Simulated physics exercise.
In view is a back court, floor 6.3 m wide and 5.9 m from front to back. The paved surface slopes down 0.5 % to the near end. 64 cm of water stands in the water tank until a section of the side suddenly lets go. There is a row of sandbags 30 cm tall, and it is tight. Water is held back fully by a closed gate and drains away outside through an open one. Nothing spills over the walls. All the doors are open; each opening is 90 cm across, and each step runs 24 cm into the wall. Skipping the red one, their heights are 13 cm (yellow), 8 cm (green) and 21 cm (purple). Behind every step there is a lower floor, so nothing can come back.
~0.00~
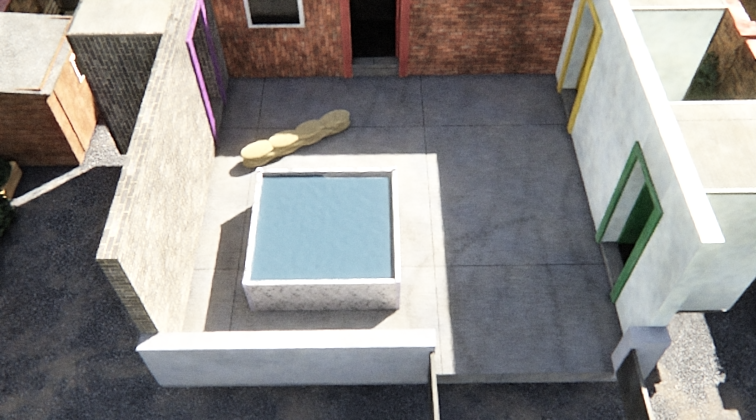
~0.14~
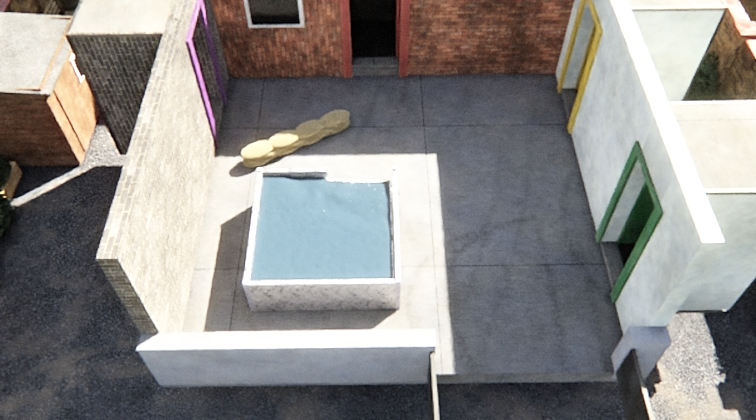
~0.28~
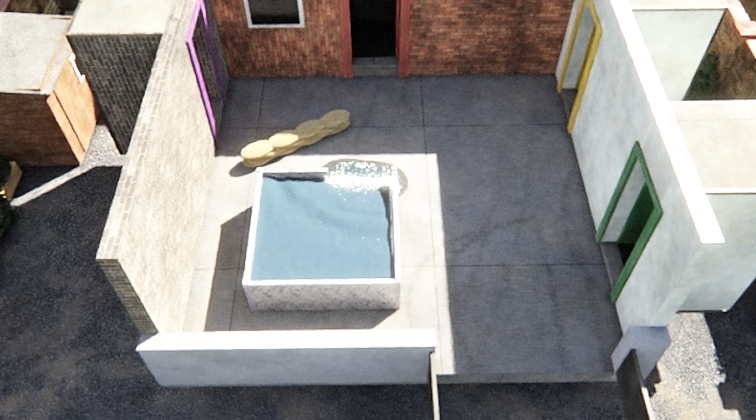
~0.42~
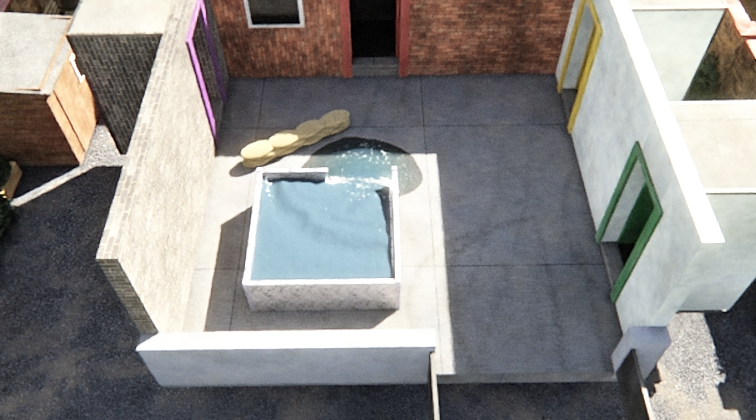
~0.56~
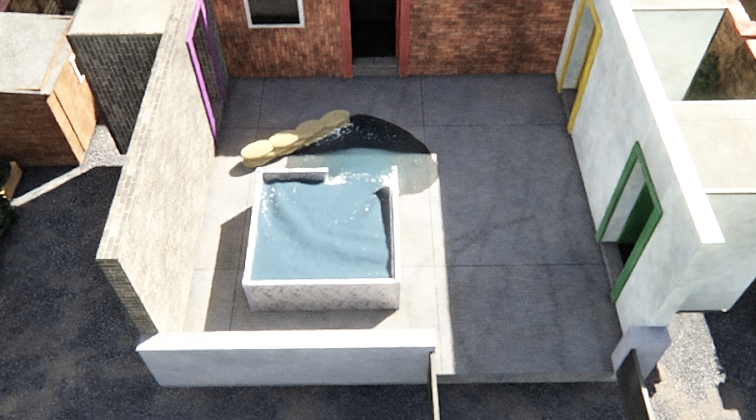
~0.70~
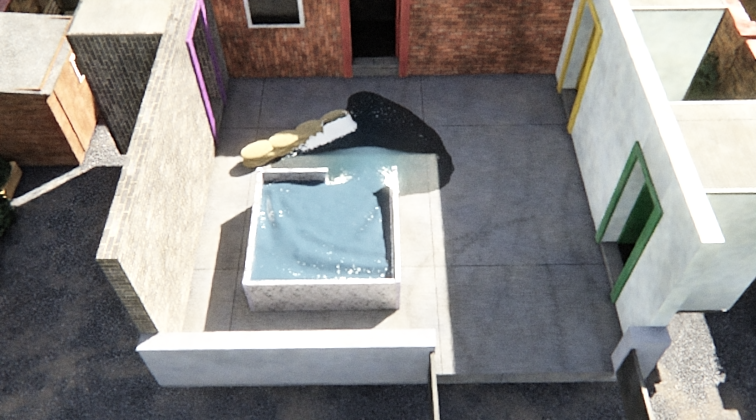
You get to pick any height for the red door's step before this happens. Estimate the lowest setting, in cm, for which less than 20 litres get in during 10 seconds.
Around 22 cm.
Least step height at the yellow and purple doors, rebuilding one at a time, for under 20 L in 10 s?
About 19 cm at yellow and 5.5 cm at purple.
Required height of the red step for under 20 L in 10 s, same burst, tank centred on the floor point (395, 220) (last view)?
Then roughly 21 cm.
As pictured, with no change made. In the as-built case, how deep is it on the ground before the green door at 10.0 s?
The depth there is around 4.0 cm.
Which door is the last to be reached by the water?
I'd say the green one.
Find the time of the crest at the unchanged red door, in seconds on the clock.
Some 2.2 s, more or less.
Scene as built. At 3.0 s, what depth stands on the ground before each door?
Depths in cm - yellow: 22, green: 0, red: 21, purple: 2.
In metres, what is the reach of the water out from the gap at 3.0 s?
Distance from gap: Approx. 4.6 m.
After 1.4 s water covers 25 % of the floor, deepest (36 cm) near (340, 135); 22 cm at the red door, 0 litres in over its 26 cm step.
After 3.0 s water covers 45 % of the floor, deepest (36 cm) near (539, 78); 21 cm at the red door, 5 litres in over its 26 cm step.
After 10.0 s water covers 95 % of the floor, deepest (10 cm) near (333, 335); 7 cm at the red door, 5 litres in over its 26 cm step.
At the red door as built, the water arrived by 0.9 s and peaked near 27 cm at 2.2 s.
Run again over the same 10 s with other heights there, 30 litres in over 20.5 cm, 11 litres over 24 cm. The limit of 20 litres is kept from about 22 cm up.
